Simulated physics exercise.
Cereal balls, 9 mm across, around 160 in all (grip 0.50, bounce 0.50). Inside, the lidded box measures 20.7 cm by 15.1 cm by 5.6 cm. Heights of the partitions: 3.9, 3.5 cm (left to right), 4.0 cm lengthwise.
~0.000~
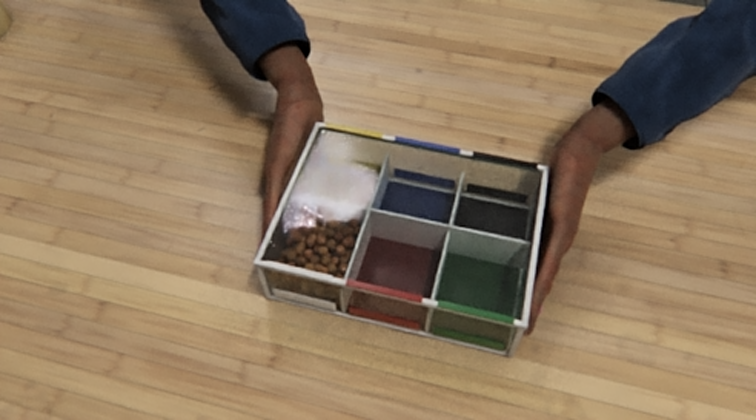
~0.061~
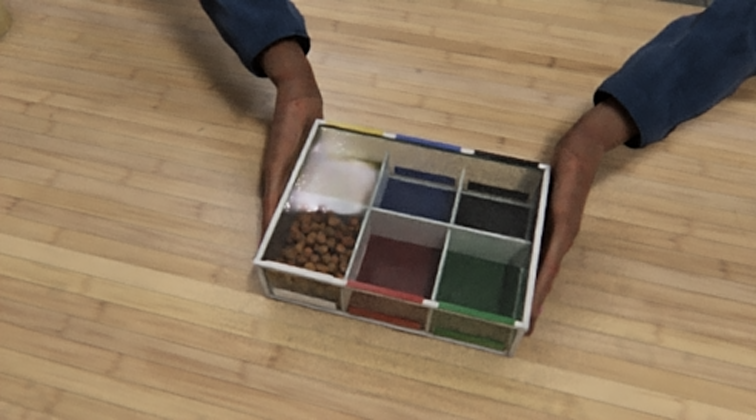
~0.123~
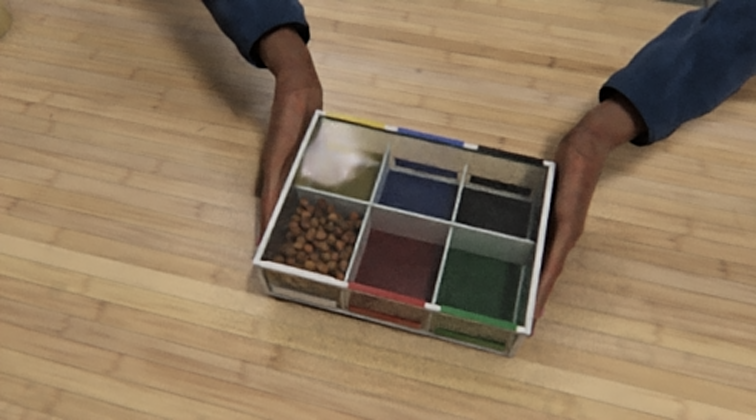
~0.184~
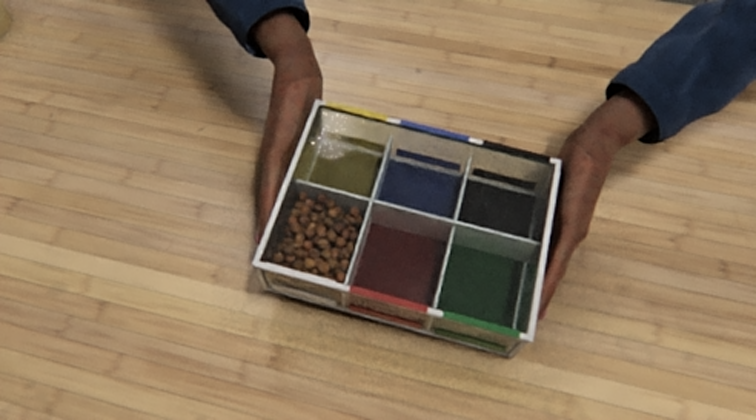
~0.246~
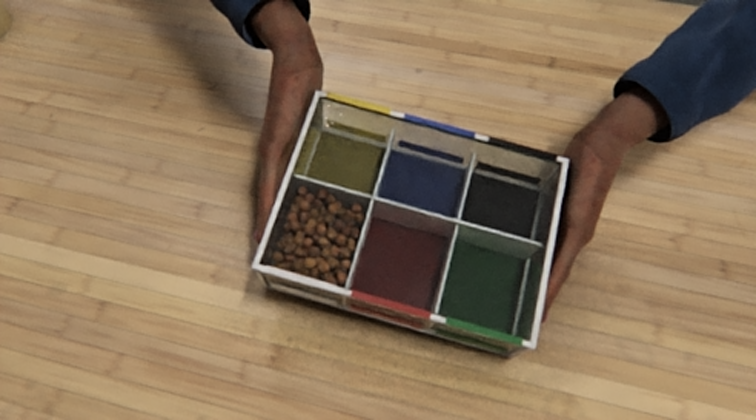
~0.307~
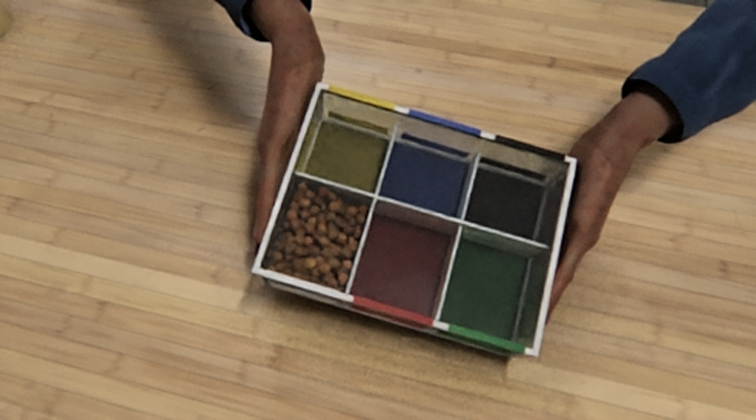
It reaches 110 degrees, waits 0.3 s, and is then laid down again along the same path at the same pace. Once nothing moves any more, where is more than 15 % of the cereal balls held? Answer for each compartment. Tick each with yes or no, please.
Red - no; blue - no; green - no; yellow - no; white - yes; black - no.
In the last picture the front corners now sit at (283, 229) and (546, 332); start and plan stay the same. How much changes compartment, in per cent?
Some 35 %.
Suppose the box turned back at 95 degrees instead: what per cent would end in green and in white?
Result - green 10 percent; white 85 percent.
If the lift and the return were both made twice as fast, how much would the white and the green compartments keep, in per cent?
In that case white 85, green 10.
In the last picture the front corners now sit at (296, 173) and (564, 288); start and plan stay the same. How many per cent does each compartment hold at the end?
In per cent, the final split is red 5, blue 0, green 0, yellow 0, white 70, black 25.
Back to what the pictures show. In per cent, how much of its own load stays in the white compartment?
Something like 90 in a hundred.
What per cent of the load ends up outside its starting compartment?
Some 10 per cent.
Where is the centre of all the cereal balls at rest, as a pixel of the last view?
Approximately (322, 277) in the last view.
Then, at 1.59 s, tilt 110 degrees; red 5 %, green 5 %, white 90 %.
After 2.45 s, tilt 55 degrees; green 10 %, white 90 %.
After 3.32 s, tilt 0 degrees; red 5 %, green 10 %, white 90 %.
At rest (4.1 s), red 5 %, blue 0 %, green 10 %, yellow 0 %, white 90 %, black 0 %.
